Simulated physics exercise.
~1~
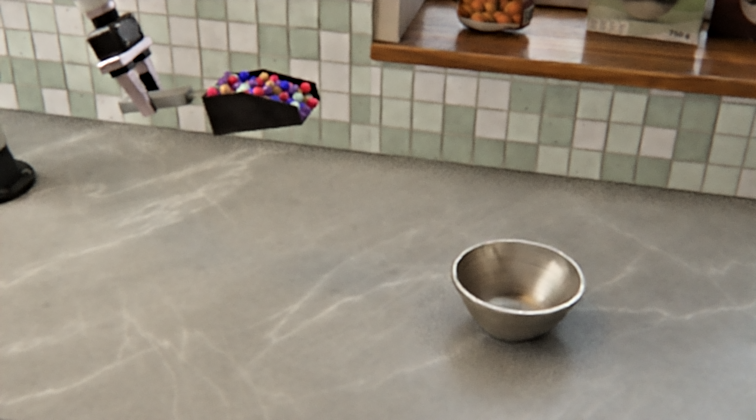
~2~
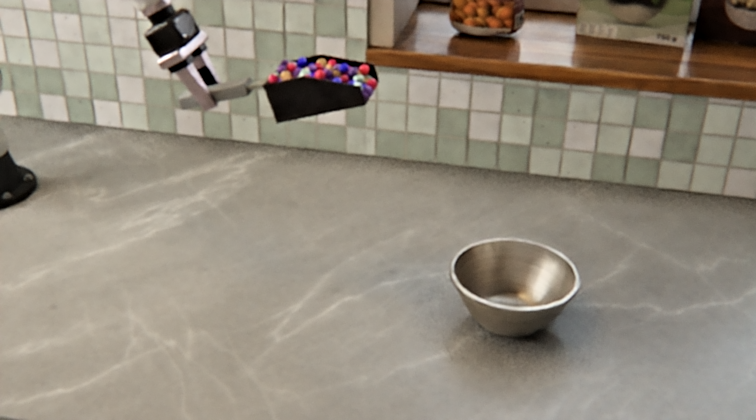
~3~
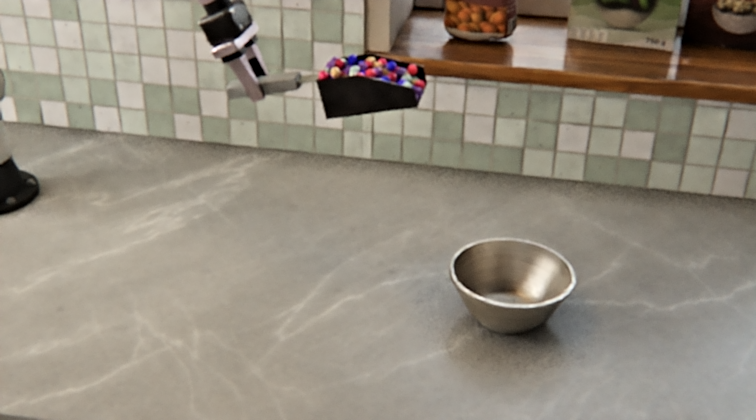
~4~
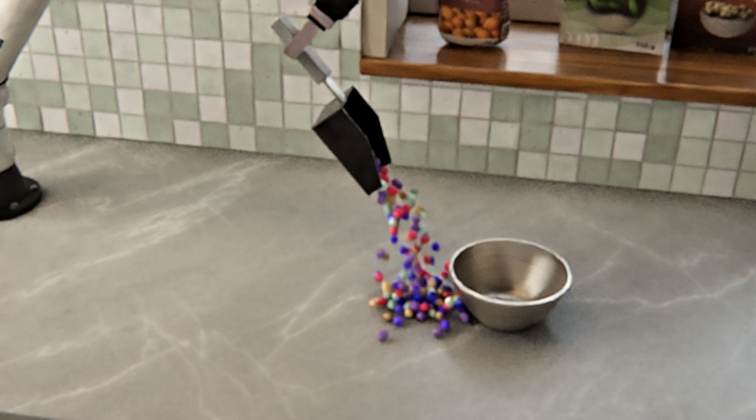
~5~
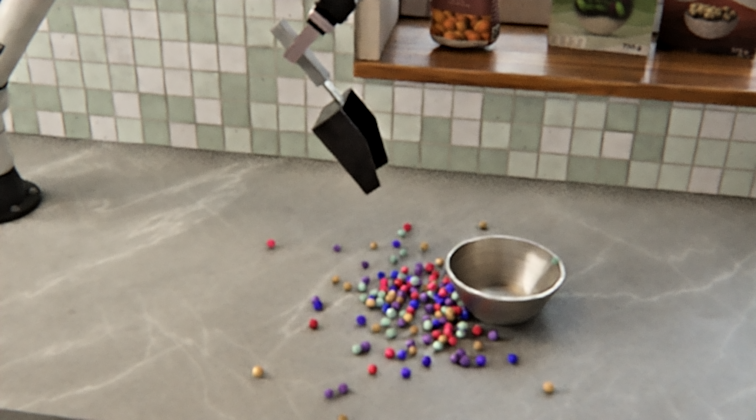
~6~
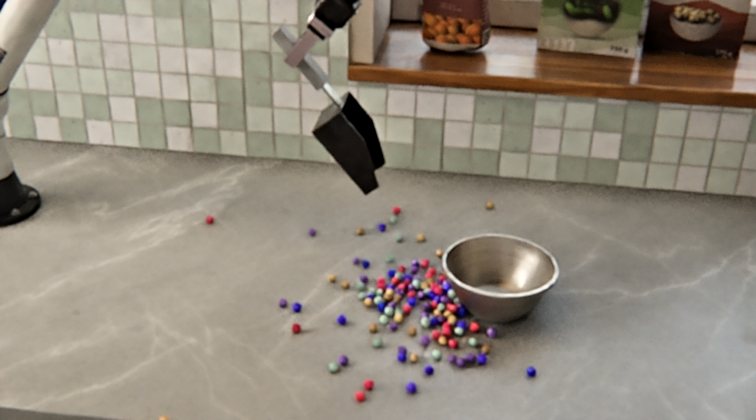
A robot arm carried a dark scoop heaped with colorful little balls to the right, then tipped it before reaching the metal bowl, so nearly all of them spilled onto the gray counter and scattered beside the bowl, leaving the scoop empty.
